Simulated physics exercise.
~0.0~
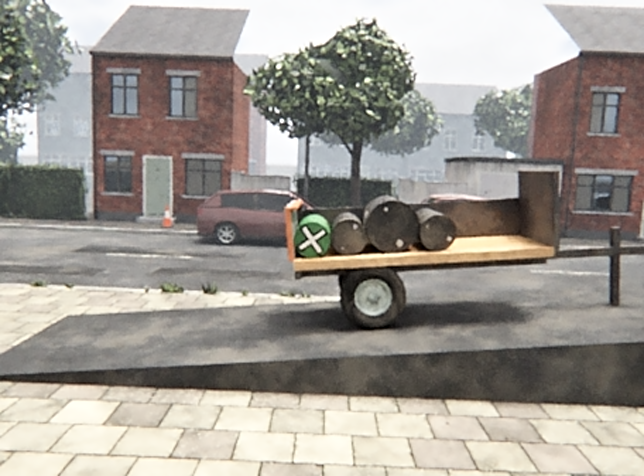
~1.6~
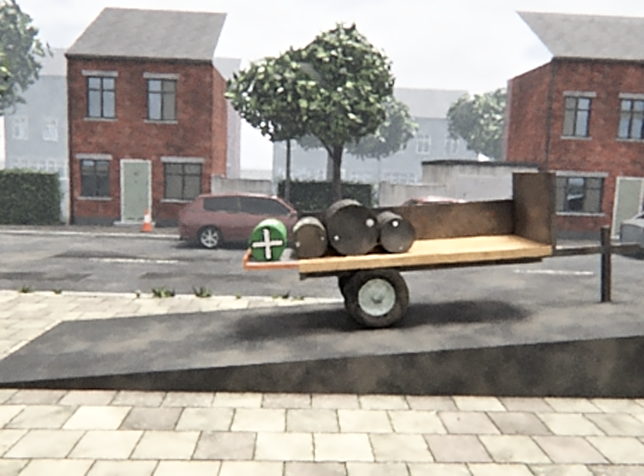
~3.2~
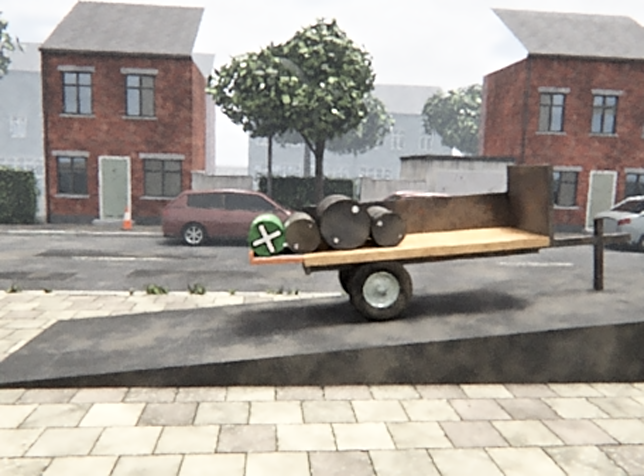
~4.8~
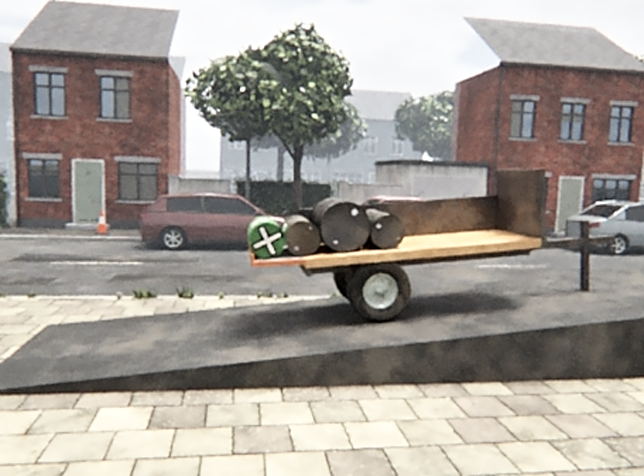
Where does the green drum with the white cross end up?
It ends up resting on the lowered tailgate, held there without dropping off the back of the trailer.
